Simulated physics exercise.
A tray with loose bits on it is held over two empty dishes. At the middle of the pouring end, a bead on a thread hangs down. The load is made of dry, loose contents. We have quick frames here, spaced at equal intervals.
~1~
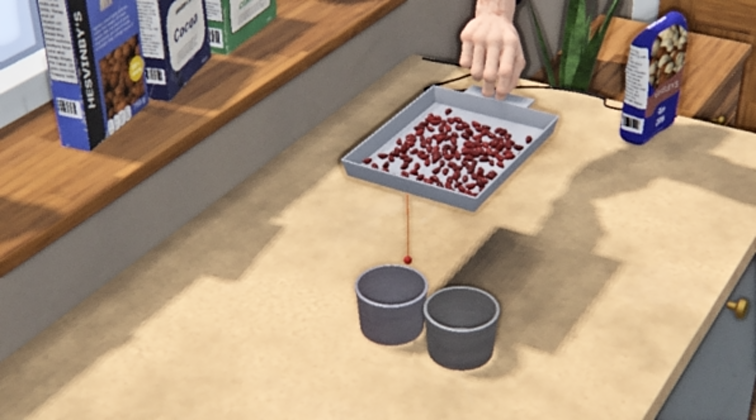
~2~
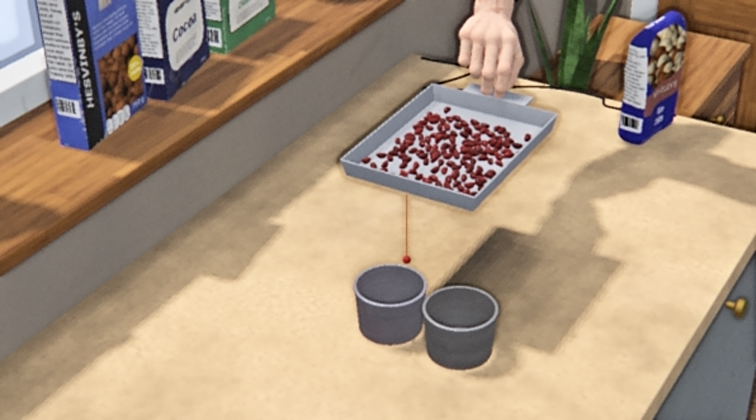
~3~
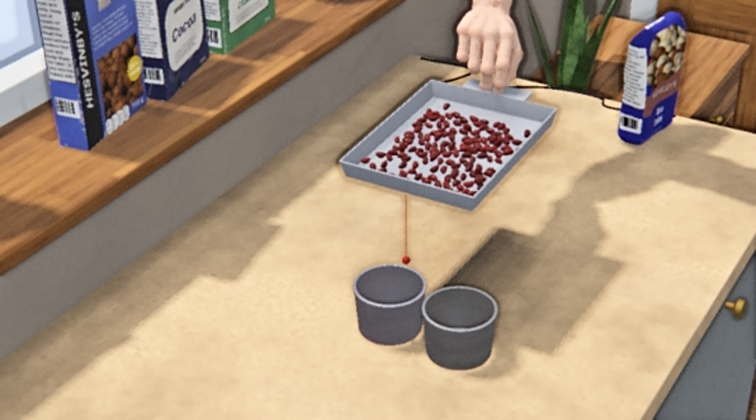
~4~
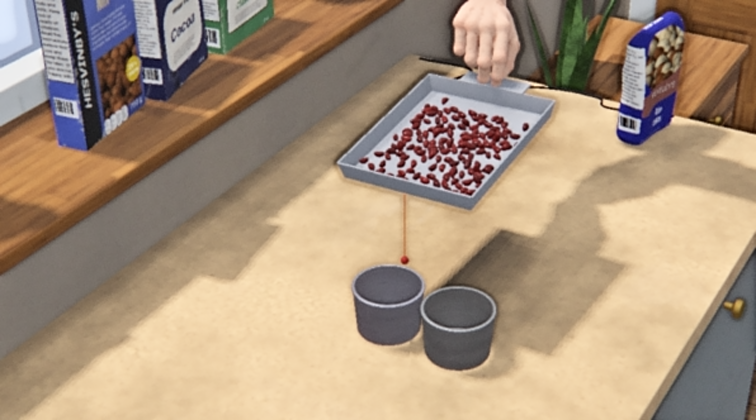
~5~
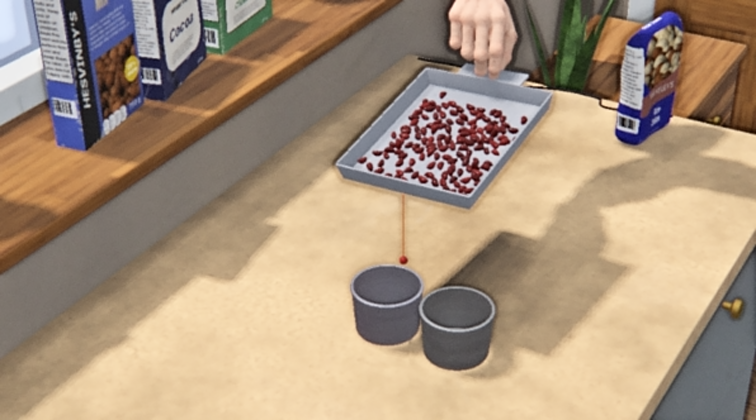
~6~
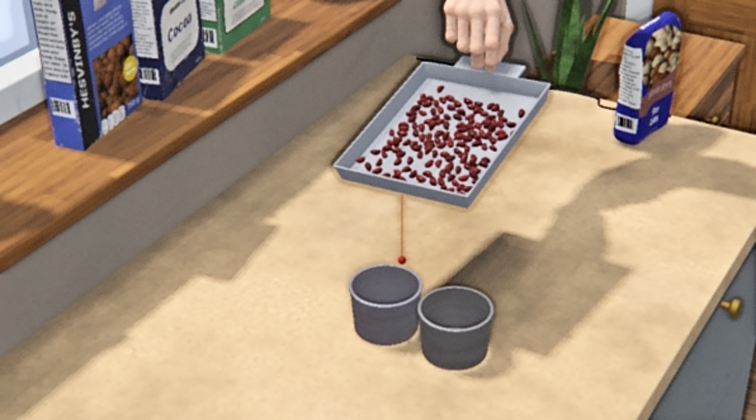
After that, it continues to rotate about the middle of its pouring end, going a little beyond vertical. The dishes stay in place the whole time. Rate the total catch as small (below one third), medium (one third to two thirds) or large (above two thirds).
Small.
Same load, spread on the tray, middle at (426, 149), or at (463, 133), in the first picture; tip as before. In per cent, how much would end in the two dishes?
Shares in turn: 20 % and 20 %.
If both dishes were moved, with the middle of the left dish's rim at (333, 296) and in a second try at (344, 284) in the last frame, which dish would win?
Outcome A - the left-side one; outcome B - the left-side one.
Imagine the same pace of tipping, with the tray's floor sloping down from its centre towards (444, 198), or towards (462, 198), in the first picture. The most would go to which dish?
Going by the two tries in order: The right-placed dish, then the right-placed dish.
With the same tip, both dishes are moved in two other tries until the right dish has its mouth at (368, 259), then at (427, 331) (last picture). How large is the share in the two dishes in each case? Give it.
First placement: Some 30 %; second placement: Some 30 %.
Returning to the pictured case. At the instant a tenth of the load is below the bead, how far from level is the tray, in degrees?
105° or so.
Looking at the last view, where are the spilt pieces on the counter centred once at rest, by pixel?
Check roughly (313, 325) and you'll find the middle.
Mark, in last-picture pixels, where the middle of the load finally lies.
Once it all stops, the middle lies near (335, 319).
Just after the last frame, tray tipped steeply; every one on the tray.
A moment on, tray tipped right over; every one on the tray.
Further on, tray tipped past a quarter turn; roughly a quarter in the left dish; the larger part outside both.
When it is over, tray tipped past a quarter turn; not one in the right dish; roughly a quarter in the left dish; the larger part outside both.
